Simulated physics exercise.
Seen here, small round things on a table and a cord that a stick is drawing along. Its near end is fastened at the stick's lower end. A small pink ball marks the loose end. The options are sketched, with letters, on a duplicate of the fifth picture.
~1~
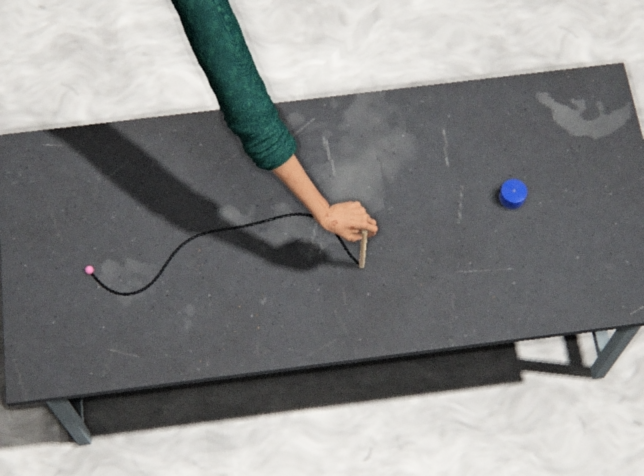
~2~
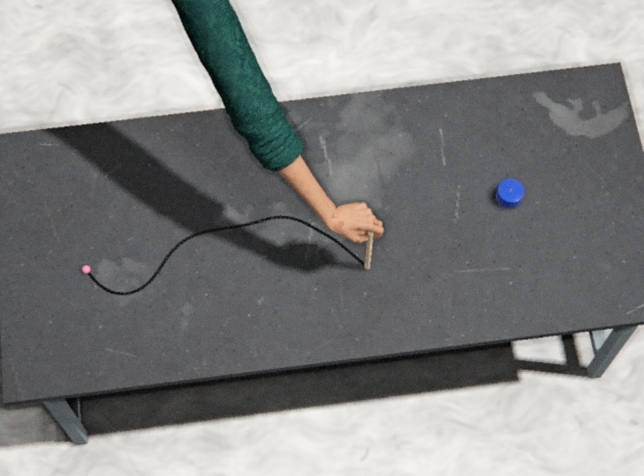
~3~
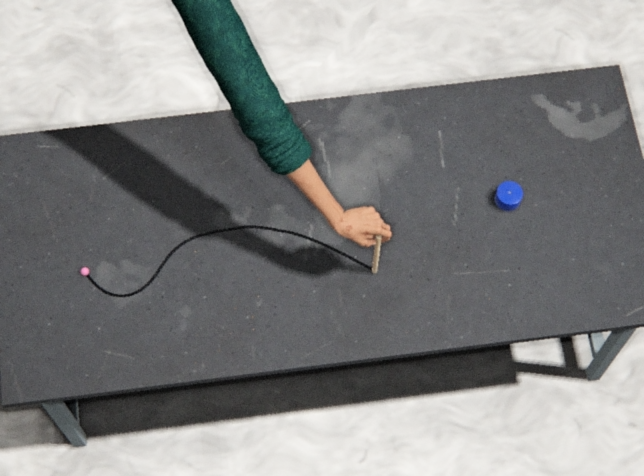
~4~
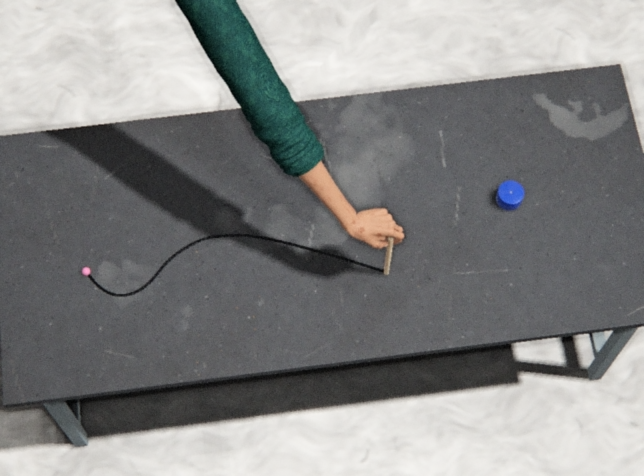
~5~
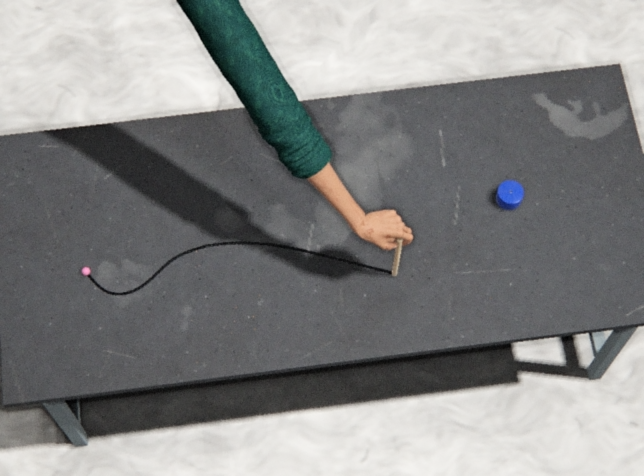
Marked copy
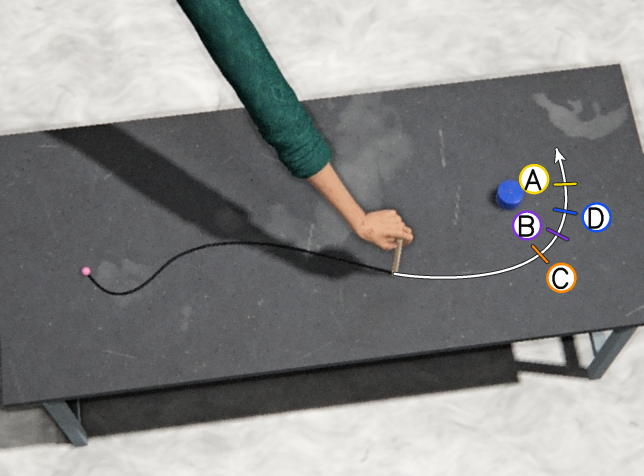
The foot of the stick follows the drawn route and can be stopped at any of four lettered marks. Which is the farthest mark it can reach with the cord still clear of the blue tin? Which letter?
A is the last safe stop.
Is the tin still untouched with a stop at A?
For that mark, yes.
On the marked copy, A at (565, 184); B at (558, 234); C at (540, 254); D at (565, 211); the route from (395, 274) via (533, 259) to (557, 149).
Taking A. A third of the way, foot of the stick (478, 276), middle of the cord (306, 272), free end (140, 275).
Two thirds of the way, foot of the stick (550, 245), middle of the cord (383, 270), free end (217, 272).
When it is over, foot of the stick (565, 185), middle of the cord (421, 256), free end (257, 271); nothing has been touched.
As for the rest, B is safe but short; C is safe but short; D is safe but short.
